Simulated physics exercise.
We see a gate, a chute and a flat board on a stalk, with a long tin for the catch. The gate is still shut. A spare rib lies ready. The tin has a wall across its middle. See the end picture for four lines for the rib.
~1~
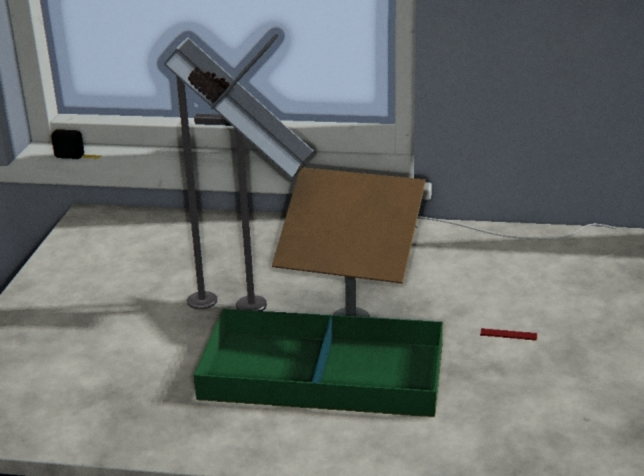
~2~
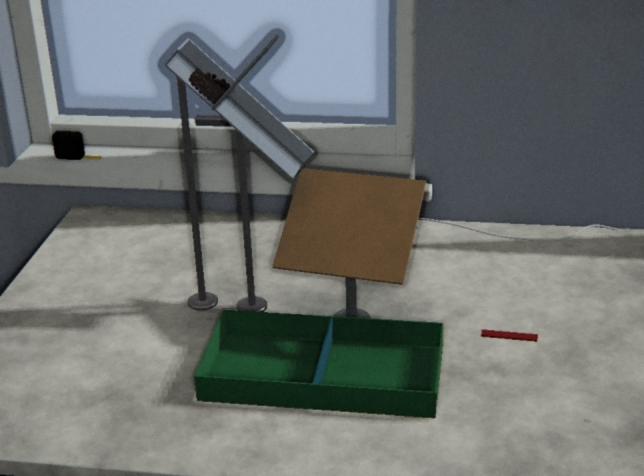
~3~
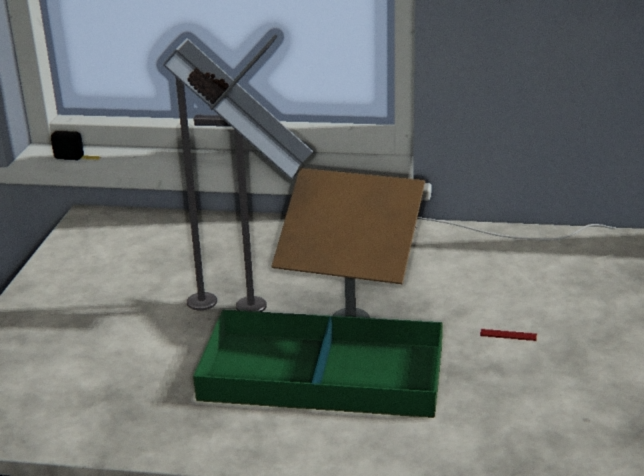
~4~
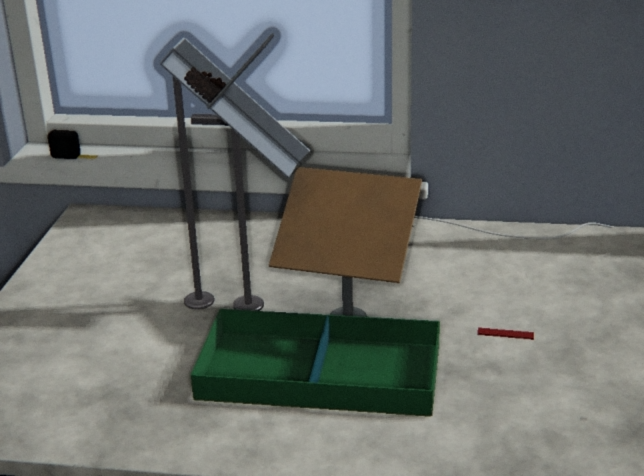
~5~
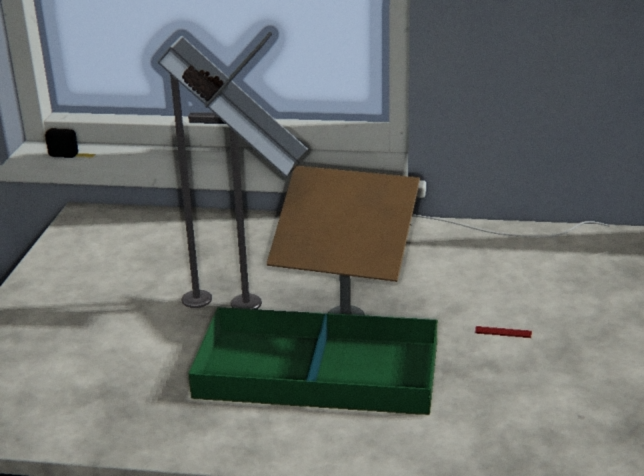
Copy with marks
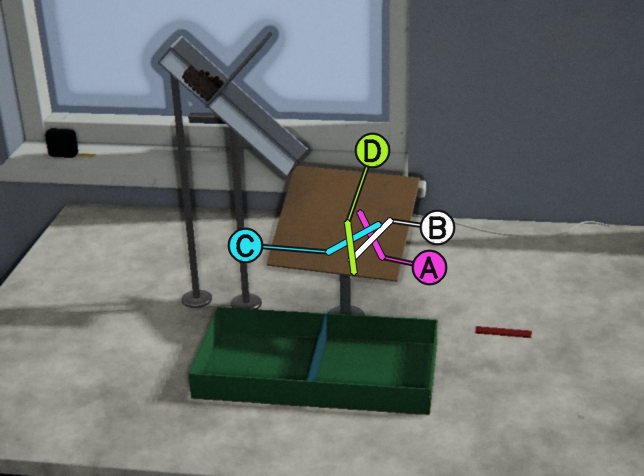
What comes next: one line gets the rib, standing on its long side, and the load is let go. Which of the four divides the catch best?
It is B.
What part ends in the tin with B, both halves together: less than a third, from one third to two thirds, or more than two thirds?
Line B gives more than two thirds.
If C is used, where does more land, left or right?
Left.
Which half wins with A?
The right half.
On the marked copy, line A from (360, 212) to (382, 257); line B from (390, 220) to (351, 260); line C from (378, 224) to (328, 252); line D from (347, 222) to (353, 272).
With A, of what is caught, about a tenth in the left half, the larger part in the right.
With B, of what is caught, roughly half in the left half, roughly half in the right.
With C, of what is caught, the larger part in the left half, about a tenth in the right.
With D, of what is caught, roughly a quarter in the left half, the larger part in the right.
